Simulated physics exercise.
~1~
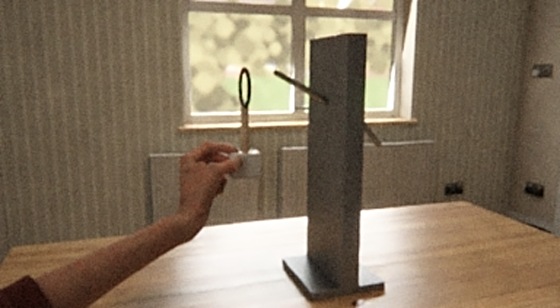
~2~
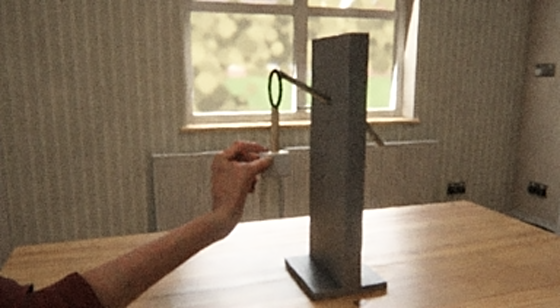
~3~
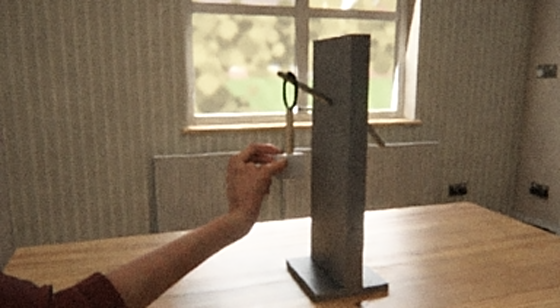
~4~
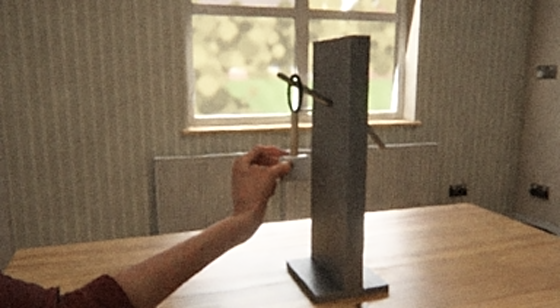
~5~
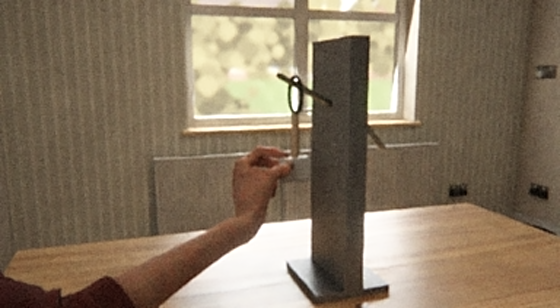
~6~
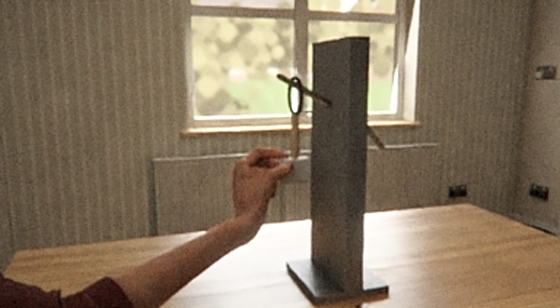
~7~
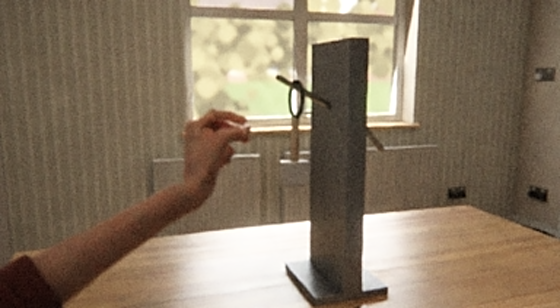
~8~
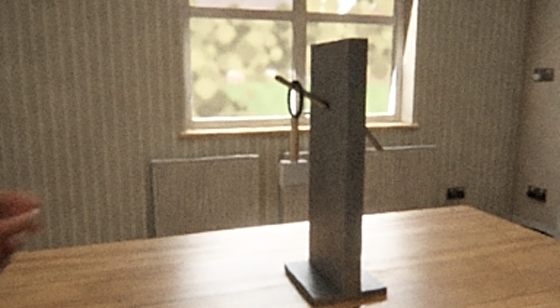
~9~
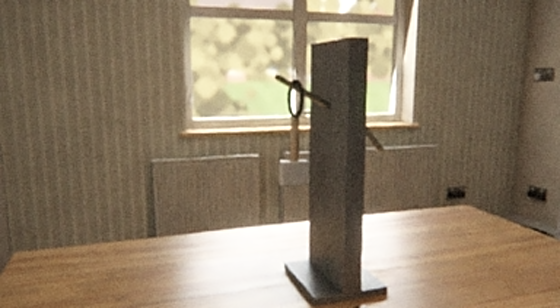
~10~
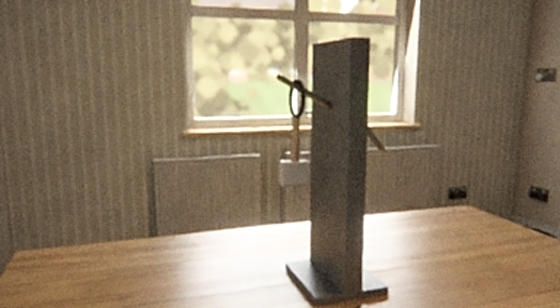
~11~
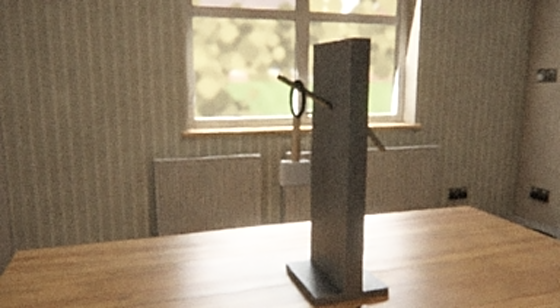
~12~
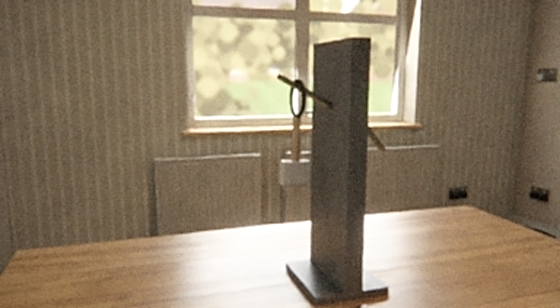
A hand held a white brush by its lower end and moved it right, slipping its dark ring over a peg on a tall grey stand, then let go and withdrew to the left, leaving the brush hanging still above the wooden table.
